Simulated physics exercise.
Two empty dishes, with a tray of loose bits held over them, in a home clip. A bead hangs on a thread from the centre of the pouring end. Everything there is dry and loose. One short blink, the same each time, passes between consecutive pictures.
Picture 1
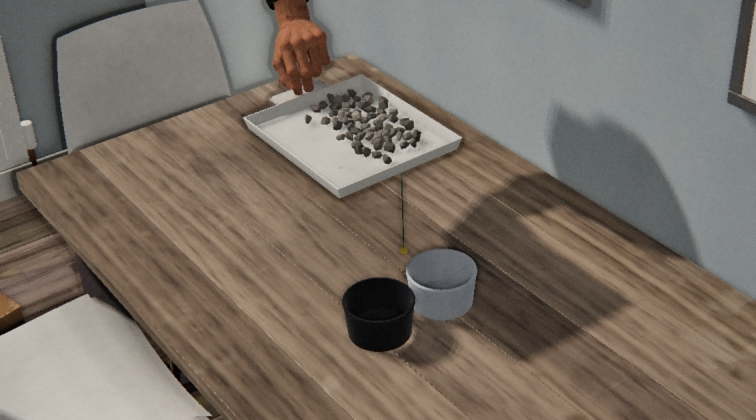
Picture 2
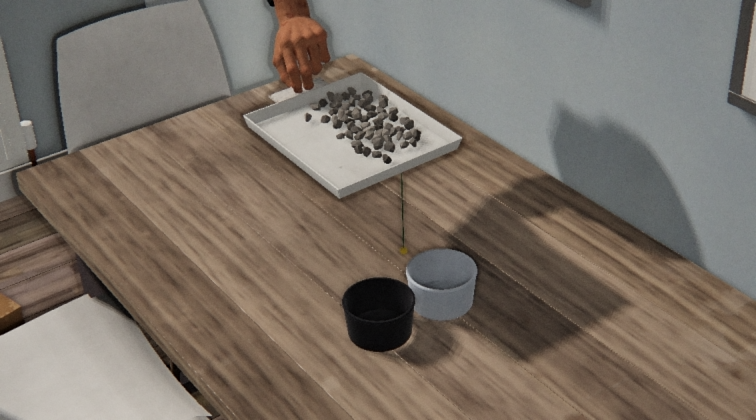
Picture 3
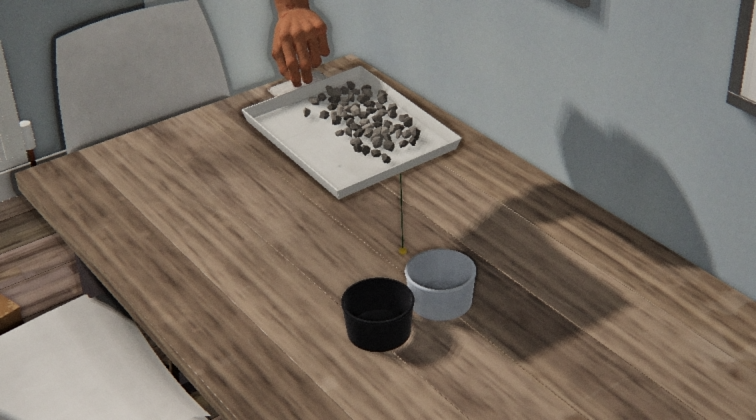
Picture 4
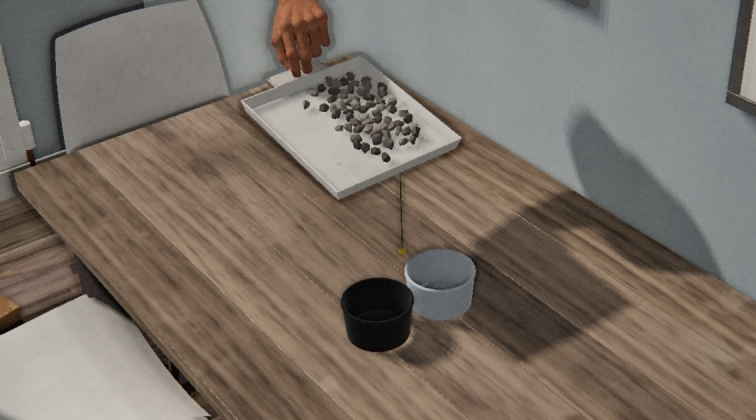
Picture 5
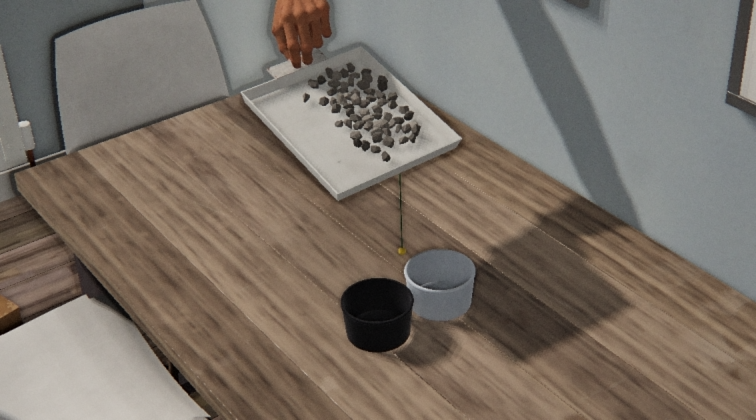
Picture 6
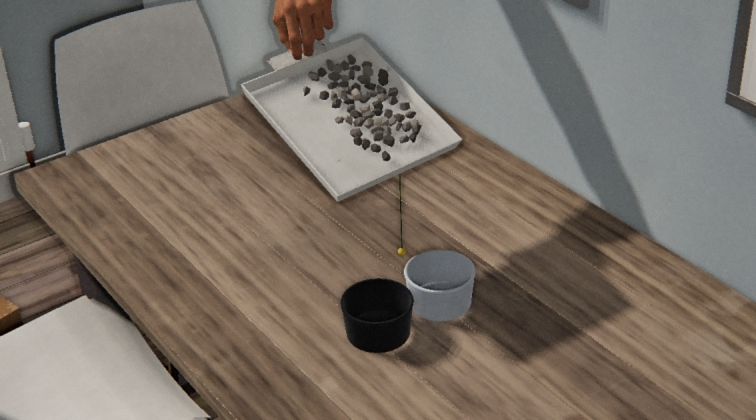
On a wooden table, a hand at the far end of a pale tray of loose grey bits slowly raises that end, tilting the tray slightly, while a black dish and a light grey dish stay still in front.
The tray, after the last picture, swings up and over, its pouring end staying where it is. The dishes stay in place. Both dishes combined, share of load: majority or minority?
The dishes gather above half.
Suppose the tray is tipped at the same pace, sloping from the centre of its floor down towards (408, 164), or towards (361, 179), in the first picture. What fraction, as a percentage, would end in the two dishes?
Shares: 50 %, then 60 %.
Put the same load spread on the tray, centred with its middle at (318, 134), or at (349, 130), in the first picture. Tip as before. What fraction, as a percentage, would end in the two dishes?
From the first start you get 90 in a hundred, from the second 90 in a hundred.
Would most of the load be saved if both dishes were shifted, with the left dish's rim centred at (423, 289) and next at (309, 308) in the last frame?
Try 1: In excess of half; try 2: Not up to half.
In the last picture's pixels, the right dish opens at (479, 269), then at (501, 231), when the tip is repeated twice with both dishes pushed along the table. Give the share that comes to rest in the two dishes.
In order, 60 % and 30 %.
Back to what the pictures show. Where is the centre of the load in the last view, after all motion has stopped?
Near (427, 305), more or less.
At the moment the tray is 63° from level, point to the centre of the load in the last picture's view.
The load is centred near (402, 158).
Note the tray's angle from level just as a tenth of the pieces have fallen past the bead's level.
Roughly 75 degrees from level.
Soon, tray tipped steeply; nearly all on the tray; a small part in the air.
A while on, tray tipped past a quarter turn; about half on the tray; a small part in the left dish; a small part in the right dish; a stray few outside both; about a quarter in the air.
Towards the end, tray tipped past a quarter turn; about a third in the left dish; about half in the right dish; a small part outside both.
Finally, tray tipped past a quarter turn; about a third in the left dish; about half in the right dish; a small part outside both.
